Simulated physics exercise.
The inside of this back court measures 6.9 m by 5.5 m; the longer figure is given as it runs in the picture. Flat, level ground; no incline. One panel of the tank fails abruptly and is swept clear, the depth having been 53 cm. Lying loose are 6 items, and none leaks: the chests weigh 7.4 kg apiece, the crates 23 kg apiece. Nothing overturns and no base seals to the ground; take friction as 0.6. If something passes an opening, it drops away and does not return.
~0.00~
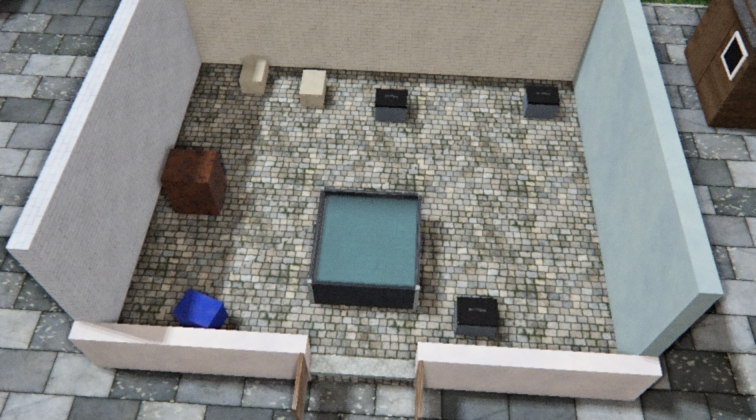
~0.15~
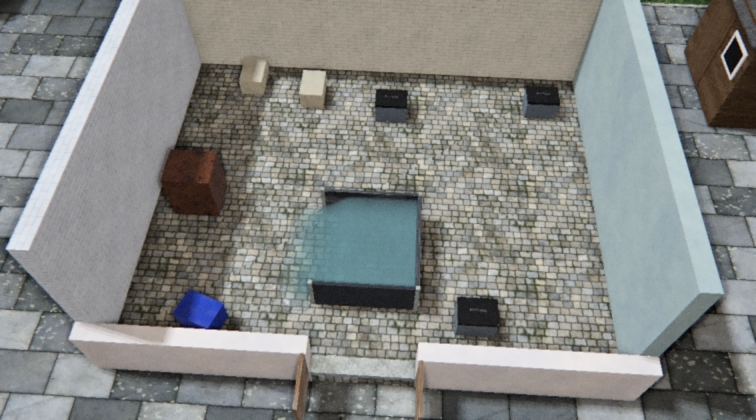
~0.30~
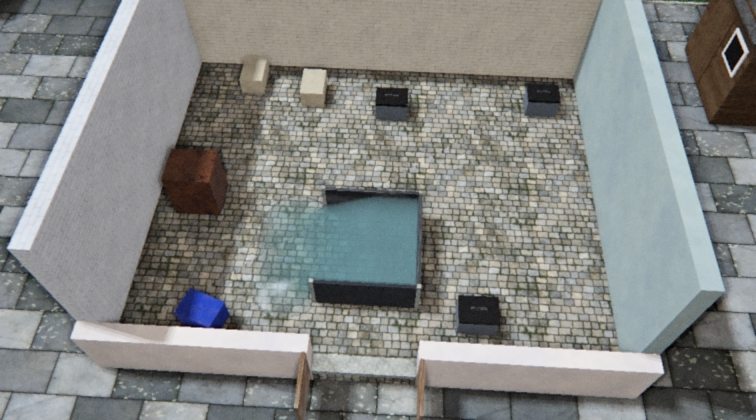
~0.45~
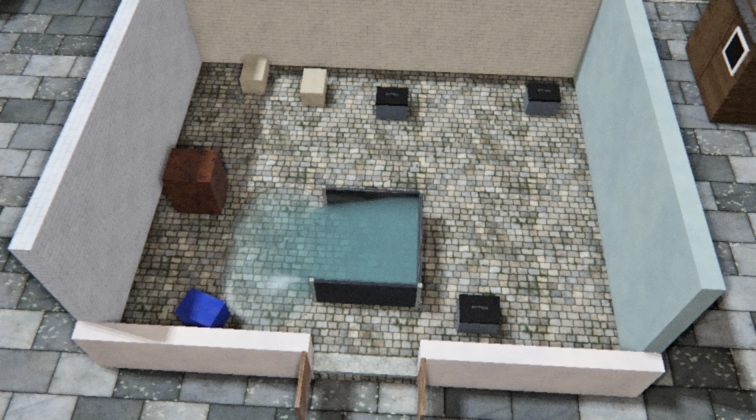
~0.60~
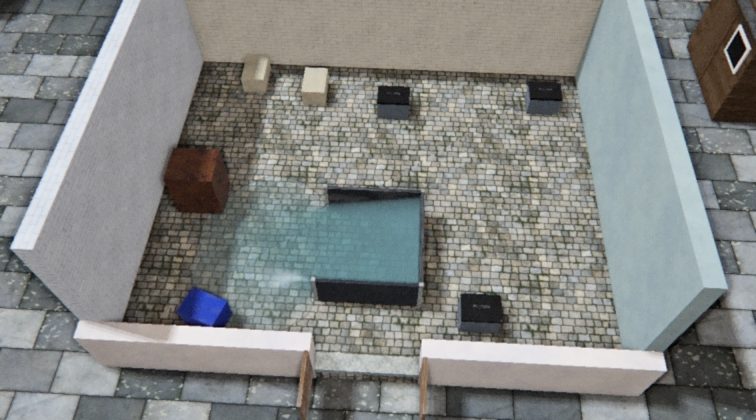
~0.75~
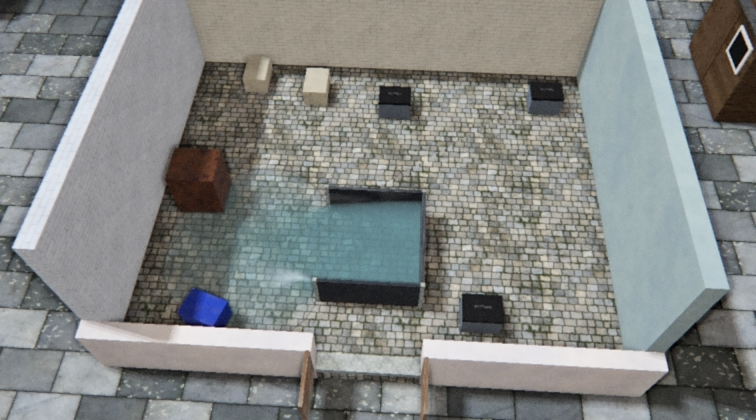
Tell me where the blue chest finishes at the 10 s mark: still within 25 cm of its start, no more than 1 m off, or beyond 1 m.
The blue chest is beyond 1 m from its start.
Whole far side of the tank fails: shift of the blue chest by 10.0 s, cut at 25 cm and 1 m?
Outcome for the blue chest: It remains nearly still.
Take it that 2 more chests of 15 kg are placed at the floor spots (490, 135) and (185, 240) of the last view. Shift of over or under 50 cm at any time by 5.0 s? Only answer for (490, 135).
Looks like it's not far enough.
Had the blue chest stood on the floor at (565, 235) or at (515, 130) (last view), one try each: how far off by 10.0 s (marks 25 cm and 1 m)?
From the first spot it does not really budge, and from the second it does not really budge.
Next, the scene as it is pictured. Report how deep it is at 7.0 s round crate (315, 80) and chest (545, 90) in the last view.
Depth approx. 5 cm / 1 cm.
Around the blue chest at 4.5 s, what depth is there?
9 cm, roughly.
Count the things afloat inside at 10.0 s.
At that point I count 0.
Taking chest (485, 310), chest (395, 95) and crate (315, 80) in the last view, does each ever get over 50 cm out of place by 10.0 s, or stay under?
Within, within, within.
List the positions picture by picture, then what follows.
The first picture shows the blue chest at (198, 308), on the bottom; water covers 2.1 m2; 0 of 6 have shifted.
The second picture shows the blue chest at (198, 308) rests on the ground; water covers 2.9 m2; 0 of 6 have shifted.
The third picture shows the blue chest at (200, 307), on the bottom; water covers 3.8 m2; 0 of 6 have shifted.
The fourth picture shows the blue chest at (200, 307), on the bottom; 5.0 m2 under water; 0 of 6 have shifted.
The fifth picture shows the blue chest at (202, 306) rests on the ground; water covers 6.2 m2; 0 of 6 have shifted.
The sixth picture shows the blue chest at (203, 307) rests on the ground; water covers 7.4 m2; 0 of 6 have shifted.
After 2.0 s the blue chest is near (134, 304), 0.8 m from its start, afloat; 0 of 6 are out; 1 afloat.
After 4.5 s the blue chest is near (232, 297), 0.4 m from its start, afloat; 0 of 6 are out; 1 afloat.
After 7.0 s the blue chest is near (328, 307), 1.7 m from its start, afloat; 0 of 6 are out; 1 afloat.
After 10.0 s the blue chest is near (367, 317), 2.2 m from its start, aground; 0 of 6 are out; 0 afloat.
